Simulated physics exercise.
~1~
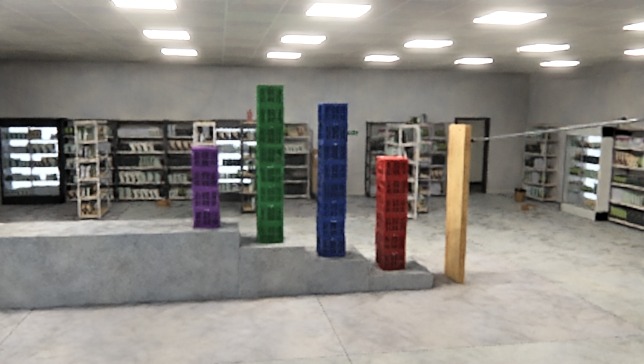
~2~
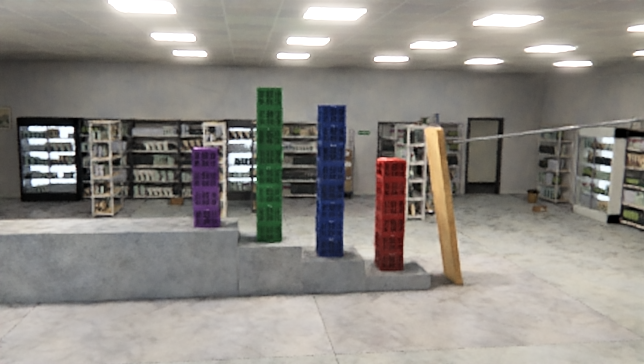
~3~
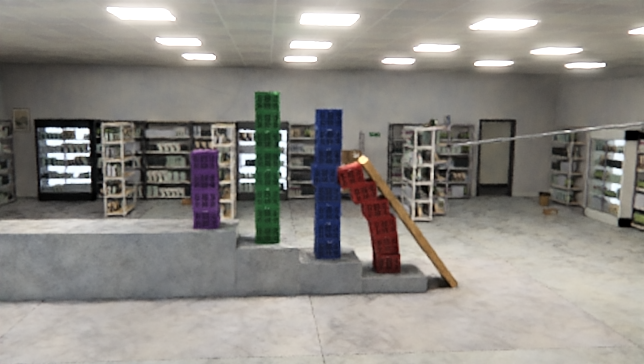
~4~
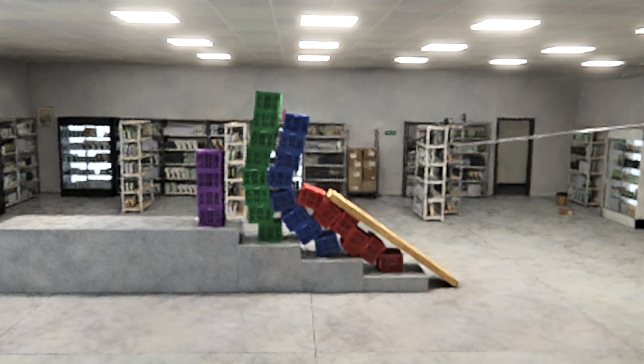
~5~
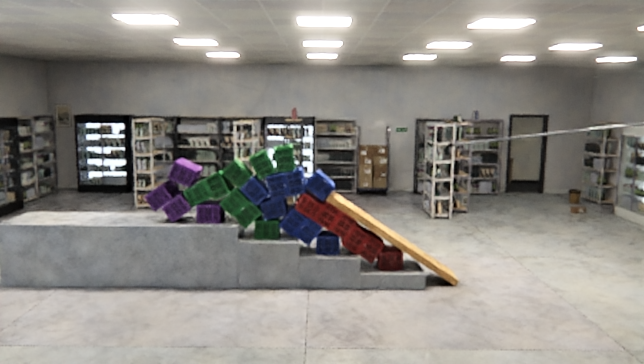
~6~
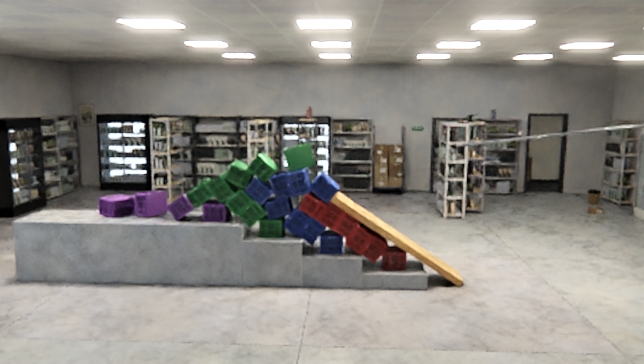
To begin with, four stacks of closed crates, purple, green, blue and red, stand on rising grey steps in a room lined with shelves, with an upright wooden board at the right. The board tips left and leans into the red stack, which bends over towards the blue one. The red crates slump down the steps as the blue stack buckles and the green one starts to bend. Then the green and blue stacks collapse leftwards in a heap, knocking over the purple crates. Finally, all four stacks lie toppled, with two purple crates resting apart on the top level and the board slanting against the pile.
